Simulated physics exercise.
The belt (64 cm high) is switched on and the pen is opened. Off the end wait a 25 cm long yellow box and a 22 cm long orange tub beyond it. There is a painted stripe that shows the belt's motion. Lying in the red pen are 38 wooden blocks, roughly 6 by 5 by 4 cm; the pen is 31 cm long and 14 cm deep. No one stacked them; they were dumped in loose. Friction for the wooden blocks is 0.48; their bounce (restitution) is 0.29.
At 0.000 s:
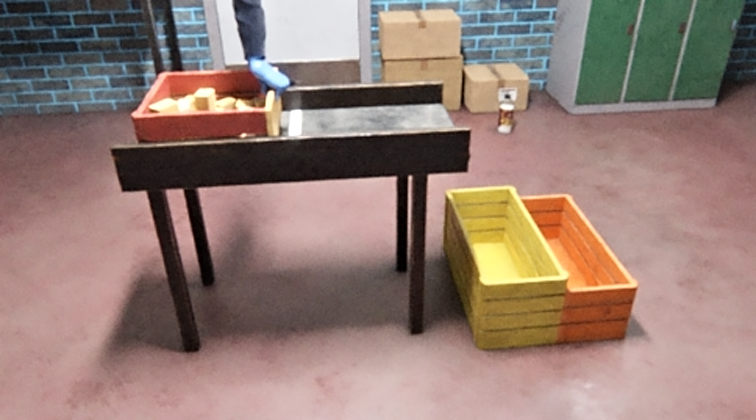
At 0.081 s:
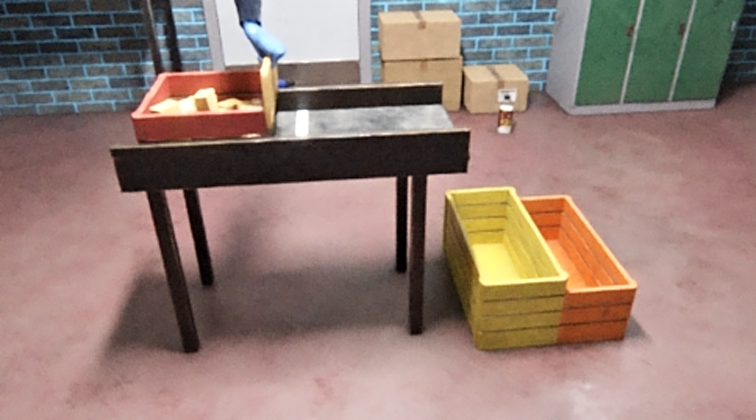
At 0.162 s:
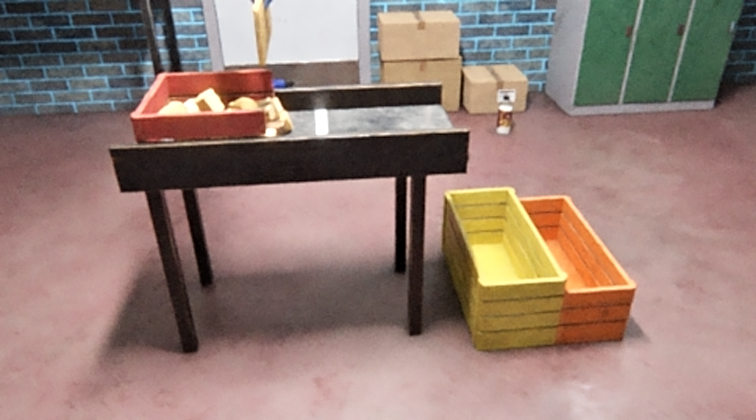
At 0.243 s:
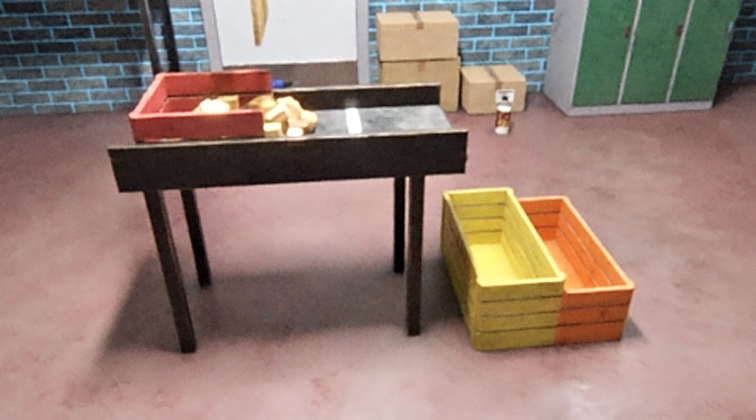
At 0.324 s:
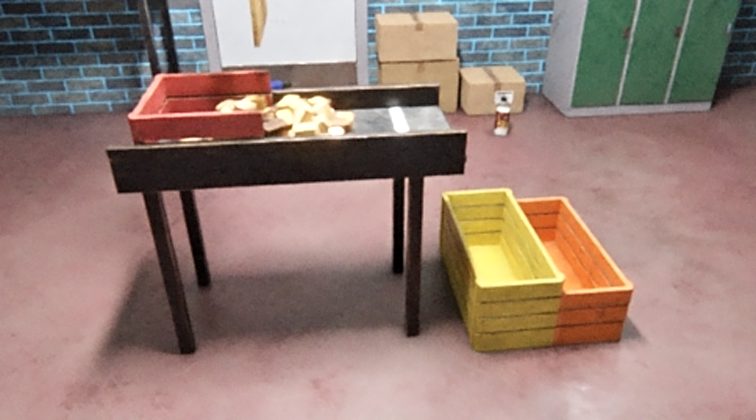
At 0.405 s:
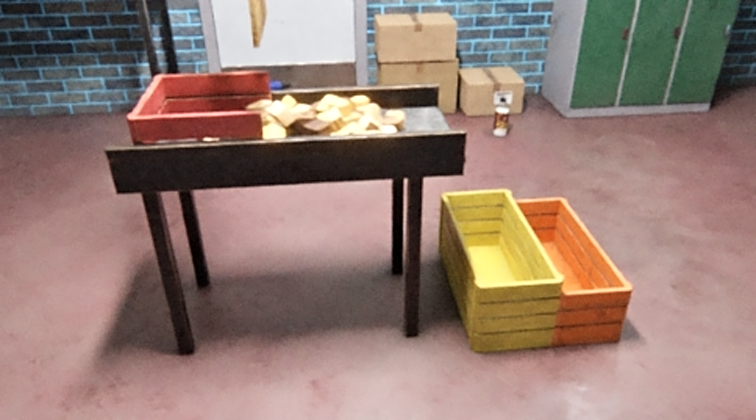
Gloved hand lifting the end panel from a red pen, and loose wooden blocks sliding out rightward along a dark belt.
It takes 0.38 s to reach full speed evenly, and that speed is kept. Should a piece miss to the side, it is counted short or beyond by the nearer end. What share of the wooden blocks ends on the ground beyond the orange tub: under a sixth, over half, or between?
Predicted share on the ground beyond the orange tub: The bulk of the load.
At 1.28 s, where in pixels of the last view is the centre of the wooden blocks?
Roughly at pixel (742, 278).
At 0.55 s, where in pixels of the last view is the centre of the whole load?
Load centre: About (427, 124).
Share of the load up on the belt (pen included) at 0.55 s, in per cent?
Estimate: Some 70 %.
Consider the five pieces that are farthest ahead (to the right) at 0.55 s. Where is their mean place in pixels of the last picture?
About (499, 126).
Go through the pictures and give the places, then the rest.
In the first picture (places track the rim corner closest to us here), red pen (139, 115); orange tub (570, 290); belt travel 0 cm; all still inside.
Red pen (139, 116); belt travel 2 cm, in the second picture.
Red pen (138, 116); belt travel 8 cm; 2 out, the lowest block at (278, 131), in the third picture.
Red pen (136, 116); belt travel 18 cm; 11 out, in the fourth picture.
Red pen (135, 117); belt travel 32 cm; 23 out, in the fifth picture.
Red pen (134, 117); orange tub (565, 293); belt travel 50 cm; 32 out, in the sixth picture.
After 0.55 s, 1 still in the red pen, 26 on the belt and 11 in the air.
After 0.72 s, 4 on the belt and 34 in the air.
After 0.97 s, 26 on the ground beyond the orange tub and 12 in the air.
When it is over (at 1.28 s), 38 on the ground beyond the orange tub. Asked share, 38 of 38, 100 per cent.
